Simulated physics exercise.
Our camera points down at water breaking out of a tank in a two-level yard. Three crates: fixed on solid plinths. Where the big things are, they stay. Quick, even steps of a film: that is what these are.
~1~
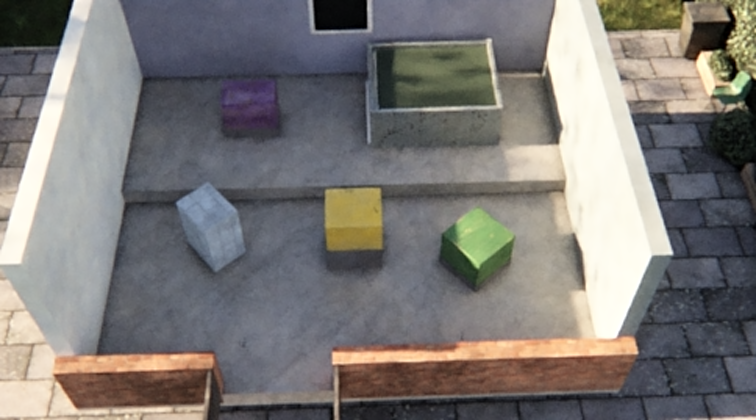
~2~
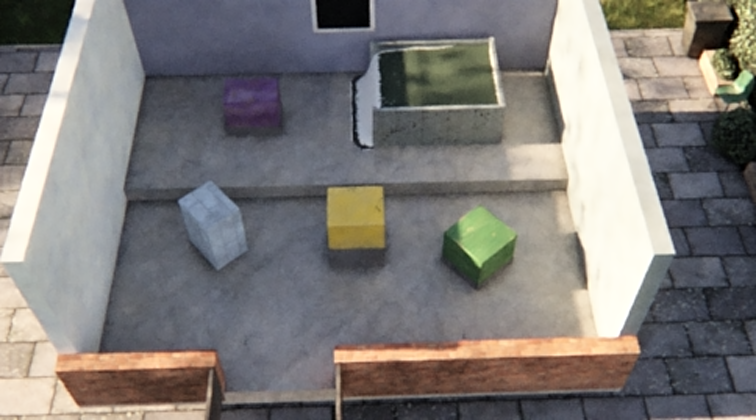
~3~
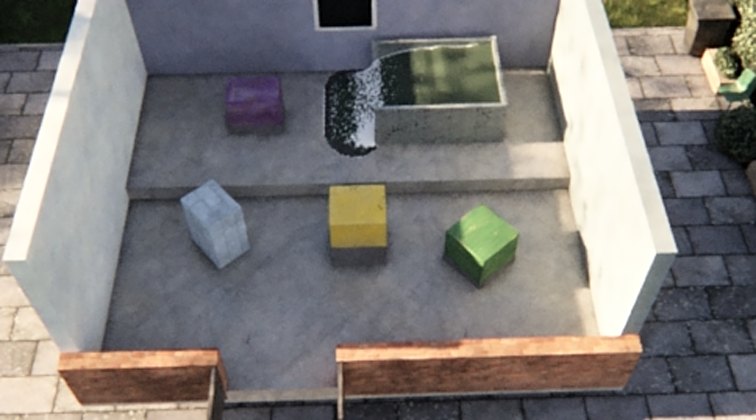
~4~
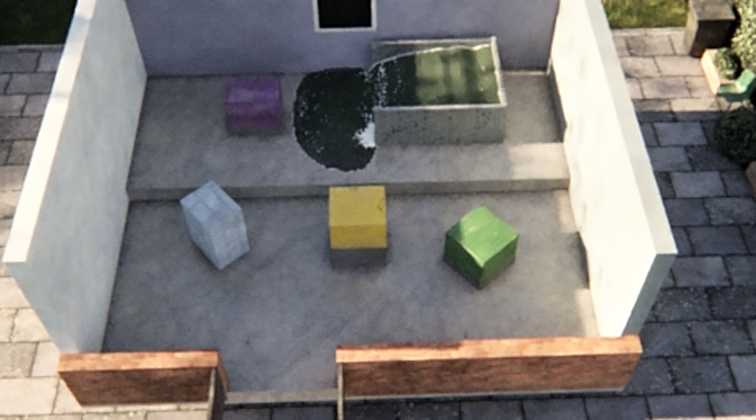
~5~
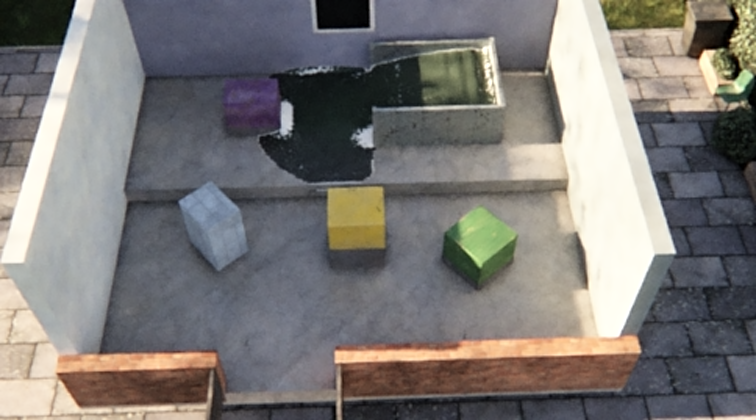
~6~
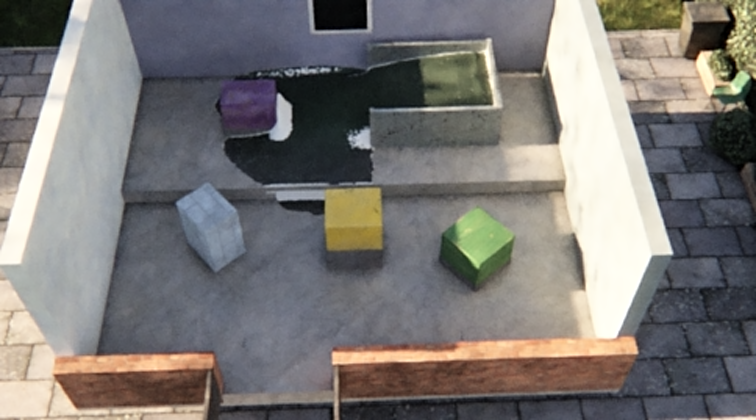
The clip shows water pouring from the left side of an open tank in a walled, two-level yard, spreading left across the upper level to surround a purple block, then running over the step onto the lower level.
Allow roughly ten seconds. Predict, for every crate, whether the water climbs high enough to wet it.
My prediction: The purple crate gets wetted; the yellow crate remains dry; the green crate remains dry.
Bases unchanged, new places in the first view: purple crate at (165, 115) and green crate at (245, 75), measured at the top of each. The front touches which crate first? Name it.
From the scene, I'd name the one in green.
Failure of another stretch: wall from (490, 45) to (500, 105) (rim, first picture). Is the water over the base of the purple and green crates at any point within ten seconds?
Log: Purple crate stays clear; green crate is doused.
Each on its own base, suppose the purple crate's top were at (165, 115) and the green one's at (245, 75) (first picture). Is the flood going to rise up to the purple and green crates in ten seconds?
Note: Purple crate flooded, green crate flooded.
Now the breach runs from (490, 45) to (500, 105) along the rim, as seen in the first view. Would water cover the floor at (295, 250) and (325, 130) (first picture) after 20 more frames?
Taking them in turn: Left clear, then left clear.
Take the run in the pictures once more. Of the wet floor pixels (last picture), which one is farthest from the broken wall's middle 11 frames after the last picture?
At roughly (103, 323).
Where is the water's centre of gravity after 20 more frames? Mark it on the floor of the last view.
Somewhere around (256, 168) in the last view.
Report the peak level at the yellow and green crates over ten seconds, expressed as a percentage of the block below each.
The first reaches around 30 in a hundred, the second around 70.
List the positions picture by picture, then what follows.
In the first frame, still water in the open tank at (433, 79).
In the second frame, water pours out at (375, 99) and has run to (368, 76).
In the third frame, the front is at (345, 71), out from the gap at (377, 100).
In the fourth frame, water pours out at (377, 102) and has run to (310, 78).
In the fifth frame, the front is at a hidden place, out from the gap at (375, 103).
In the sixth frame, the front is at a hidden place, out from the gap at (373, 105).
A moment on, water covers 30 % of the floor; the purple crate water round its plinth, the yellow crate water round its plinth, the green crate not reached.
Next, water covers 40 % of the floor; the purple crate water round its plinth, the yellow crate water round its plinth, the green crate not reached.
Then, water covers 60 % of the floor; the purple crate water round its plinth, the yellow crate water round its plinth, the green crate not reached.
Later, water covers 70 % of the floor; the purple crate water round its plinth, the yellow crate water round its plinth, the green crate not reached.
In the end, water covers 90 % of the floor; the purple crate was topped, the yellow crate stayed above the water, the green crate stayed above the water.
